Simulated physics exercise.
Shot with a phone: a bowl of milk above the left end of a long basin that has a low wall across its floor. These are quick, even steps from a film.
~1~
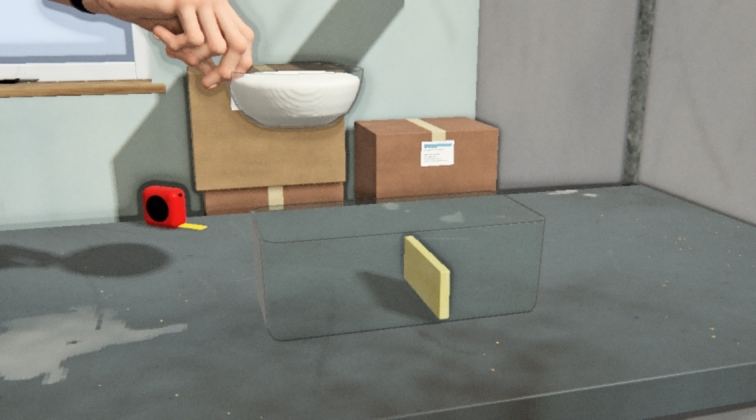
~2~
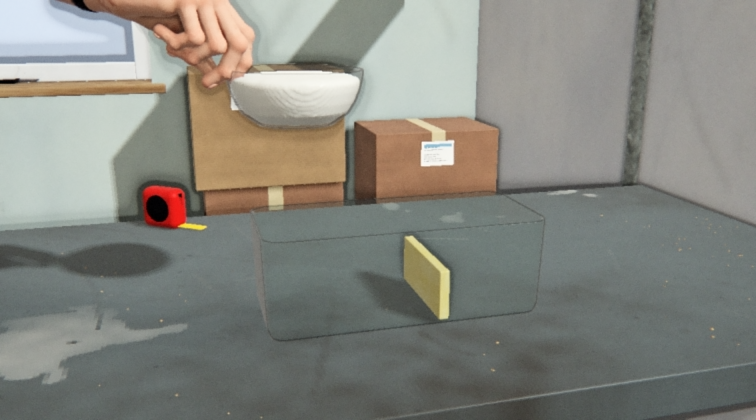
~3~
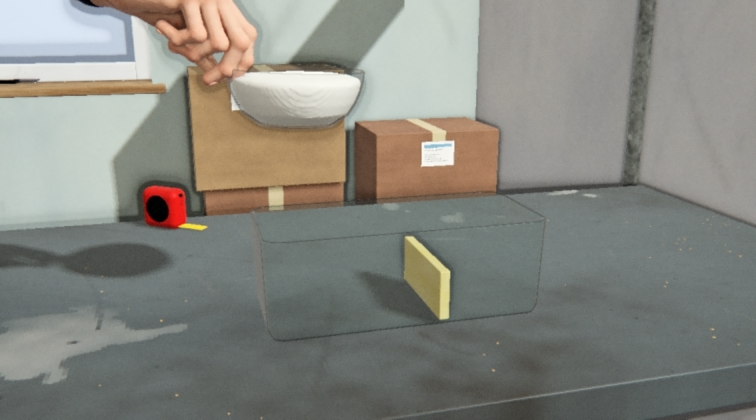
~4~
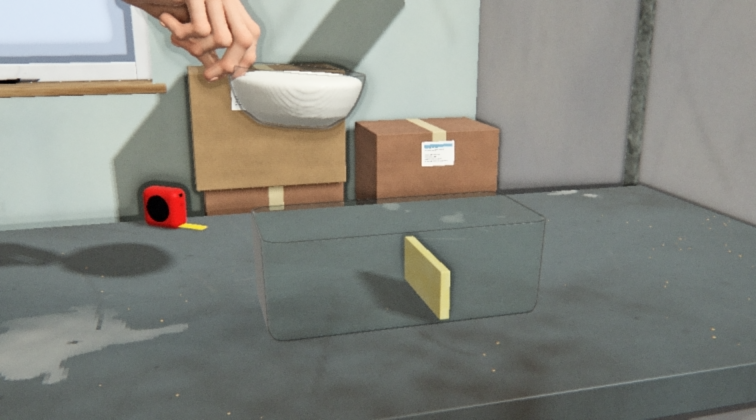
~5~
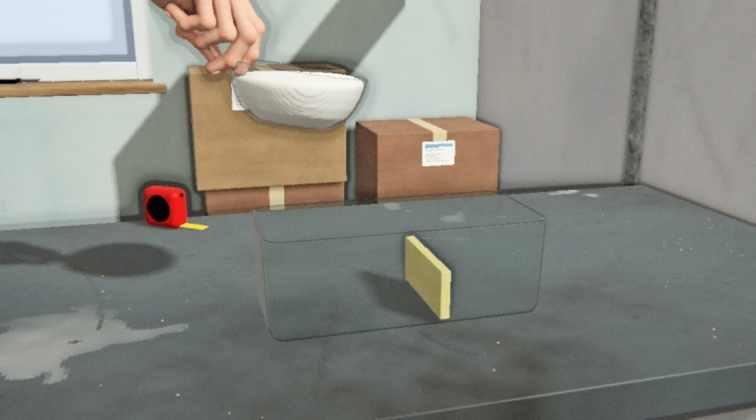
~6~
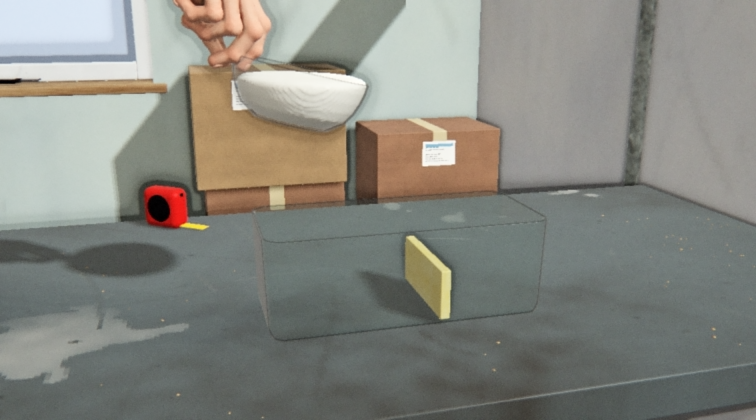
A hand held a white bowl above the left end of a long, clear basin with a low yellowish wall inside, then slowly tilted it a little, its right rim dipping downward.
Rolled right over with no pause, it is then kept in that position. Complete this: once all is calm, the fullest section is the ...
The fullest section is the left one.
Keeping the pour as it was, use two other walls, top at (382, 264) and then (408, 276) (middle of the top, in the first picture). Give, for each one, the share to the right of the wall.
It works out to around 80 per cent for the first and around 60 per cent for the second.
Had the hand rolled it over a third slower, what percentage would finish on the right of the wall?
About 30 per cent.
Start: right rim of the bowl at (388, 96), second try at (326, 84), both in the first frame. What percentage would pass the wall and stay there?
It comes to 55 % the first time and 0 % the second.
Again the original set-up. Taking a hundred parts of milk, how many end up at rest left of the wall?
Some 75 per cent.
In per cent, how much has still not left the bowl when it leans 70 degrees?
Near 30 %.
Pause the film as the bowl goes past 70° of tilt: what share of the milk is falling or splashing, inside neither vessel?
Roughly 40 per cent.
A moment on, the tilt is 70° and 29 per cent is still to pour, 20 is left of the wall and 10 right of it.
Next, the tilt is 100° and 1 per cent is still to pour, 71 is left of the wall and 23 right of it.
Then the tilt is 104° and 0 per cent is still to pour, 75 is left of the wall and 24 right of it.
Later the tilt is 104° and 0 per cent is still to pour, 75 is left of the wall and 24 right of it.
At rest 75 per cent lies left of the wall, 24 right of it and 1 outside.
